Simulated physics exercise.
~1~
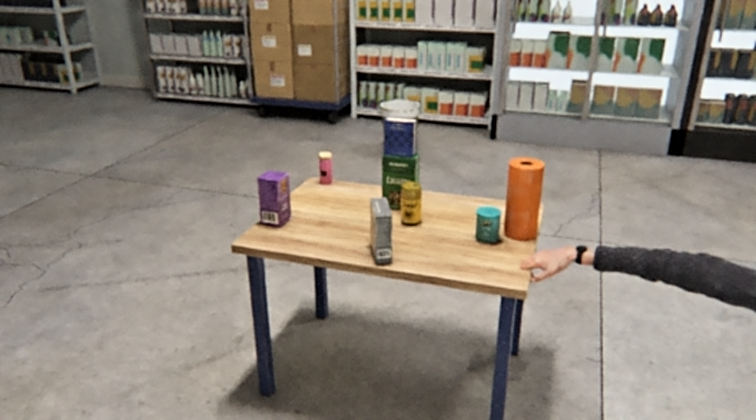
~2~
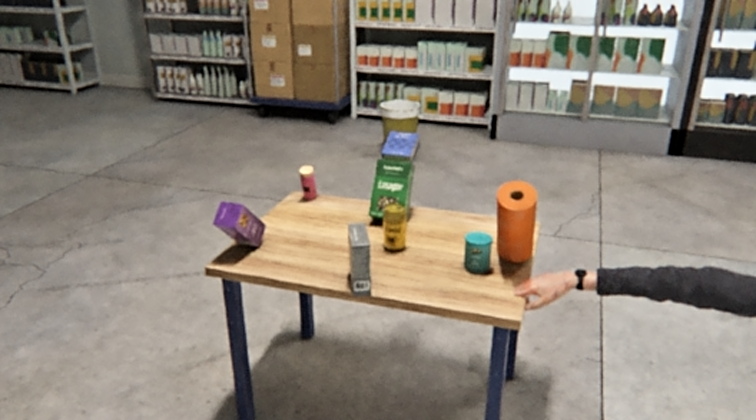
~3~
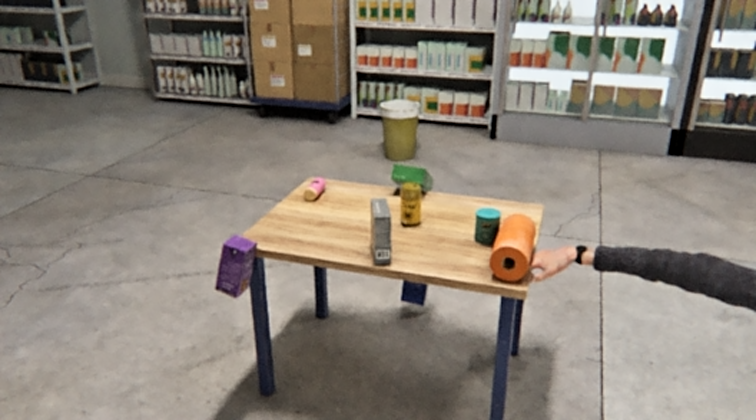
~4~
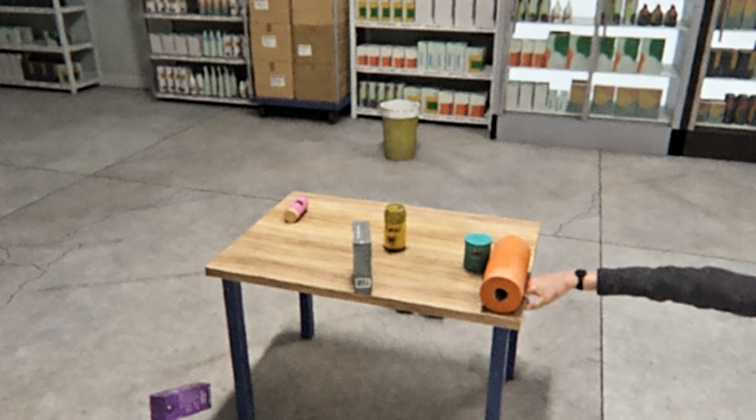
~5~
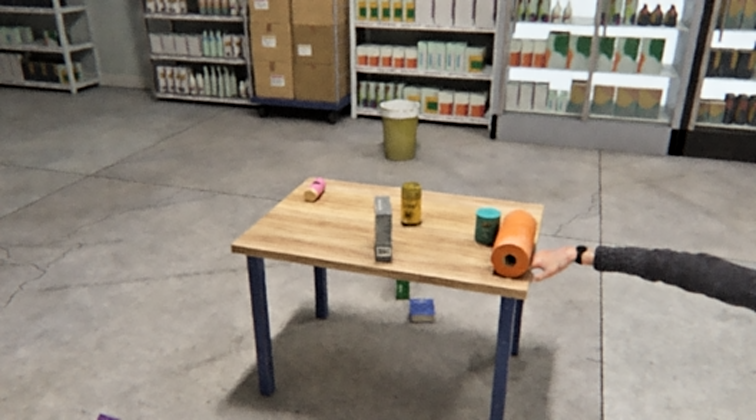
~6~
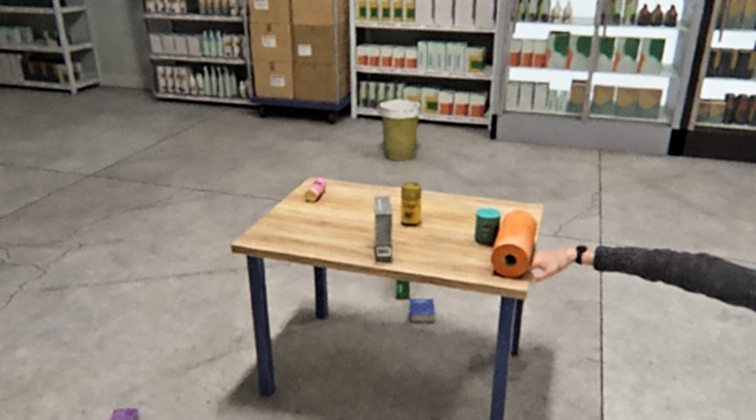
At first, eight items stand on a light wooden table while a hand grips its right corner. The arm jerks the table towards us, and the purple carton, orange roll, pink shaker and green packet tilt as the blue book topples off the back. As the table goes back, the green packet and purple carton drop over the edges, and the roll and shaker fall onto their sides. The table comes forward and back once more, while the carton tumbles across the floor. Finally, the grey packet, yellow can and turquoise tin remain upright beside the toppled roll and shaker.
